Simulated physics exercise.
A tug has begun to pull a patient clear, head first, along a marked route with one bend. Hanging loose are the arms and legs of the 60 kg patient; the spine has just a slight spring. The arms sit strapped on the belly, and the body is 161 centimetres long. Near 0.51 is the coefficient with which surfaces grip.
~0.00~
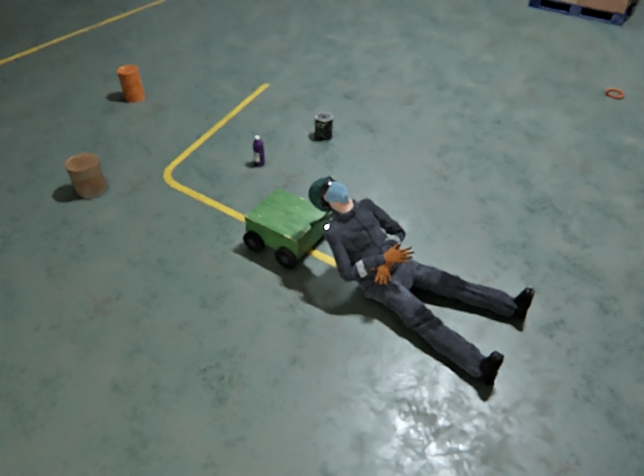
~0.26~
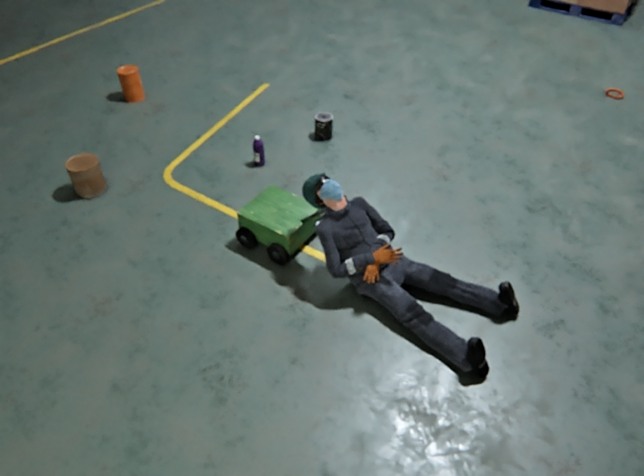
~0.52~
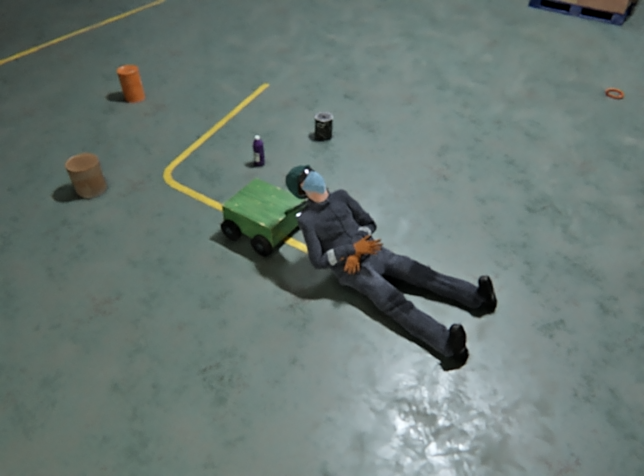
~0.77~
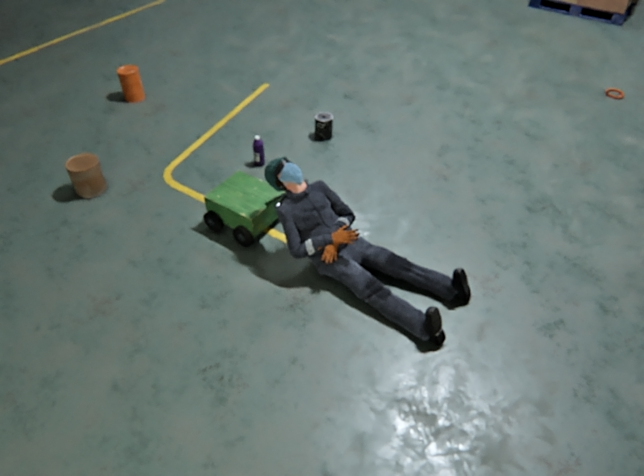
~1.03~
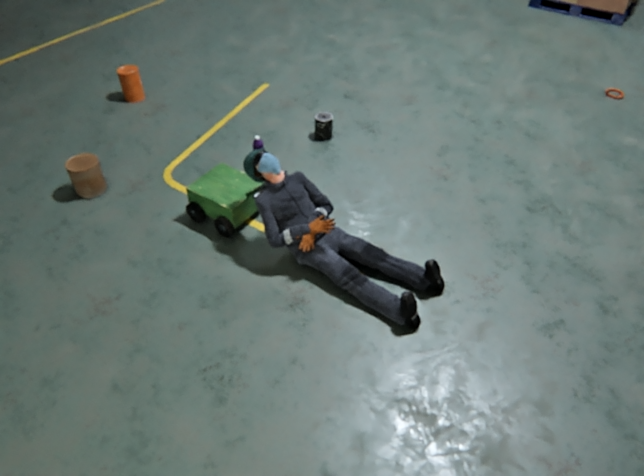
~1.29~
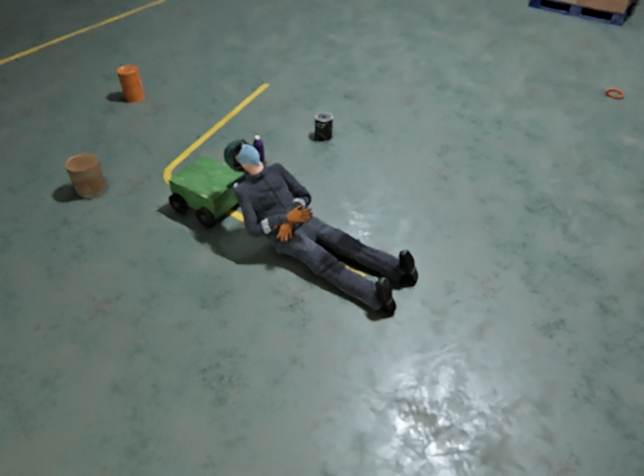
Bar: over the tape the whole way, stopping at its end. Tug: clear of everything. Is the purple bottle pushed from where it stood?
No.
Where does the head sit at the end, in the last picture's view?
I'd expect it close to pixel (263, 28).
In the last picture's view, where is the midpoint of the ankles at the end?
I'd say somewhere around (222, 137).
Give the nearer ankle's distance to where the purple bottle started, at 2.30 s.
They are some 100 centimetres apart.
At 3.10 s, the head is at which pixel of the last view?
Head position: Roughly (157, 95) in the last view.
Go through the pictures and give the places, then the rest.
In the first frame, purple bottle (259, 150), brown bucket (87, 176), black can (324, 126), end of the tape (265, 86).
In the second frame, purple bottle (259, 150), brown bucket (87, 176), black can (324, 126); 7 cm hauled.
In the third frame, purple bottle (259, 150), brown bucket (87, 176), black can (324, 126); 21 cm hauled.
In the fourth frame, purple bottle (259, 150), brown bucket (87, 176), black can (324, 126); 37 cm hauled.
In the fifth frame, purple bottle (259, 150), brown bucket (87, 176), black can (324, 126); 55 cm hauled.
In the sixth frame, purple bottle (259, 150), brown bucket (87, 176), black can (324, 126), end of the tape (265, 86); 73 cm hauled.
After 2.30 s the purple bottle is where it stood, near (259, 150) in the last picture's view; the nearer ankle is 104 cm from that spot.
After 3.10 s the purple bottle is where it stood, near (259, 150) in the last picture's view; the nearer ankle is 74 cm from that spot.
After 3.80 s the purple bottle is where it stood, near (259, 150) in the last picture's view; the nearer ankle is 55 cm from that spot.
After 4.60 s the purple bottle is where it stood, near (259, 150) in the last picture's view; the nearer ankle is 31 cm from that spot.
After 5.5 s, purple bottle stays put; orange bin stays put; brown bucket stays put; black can stays put.
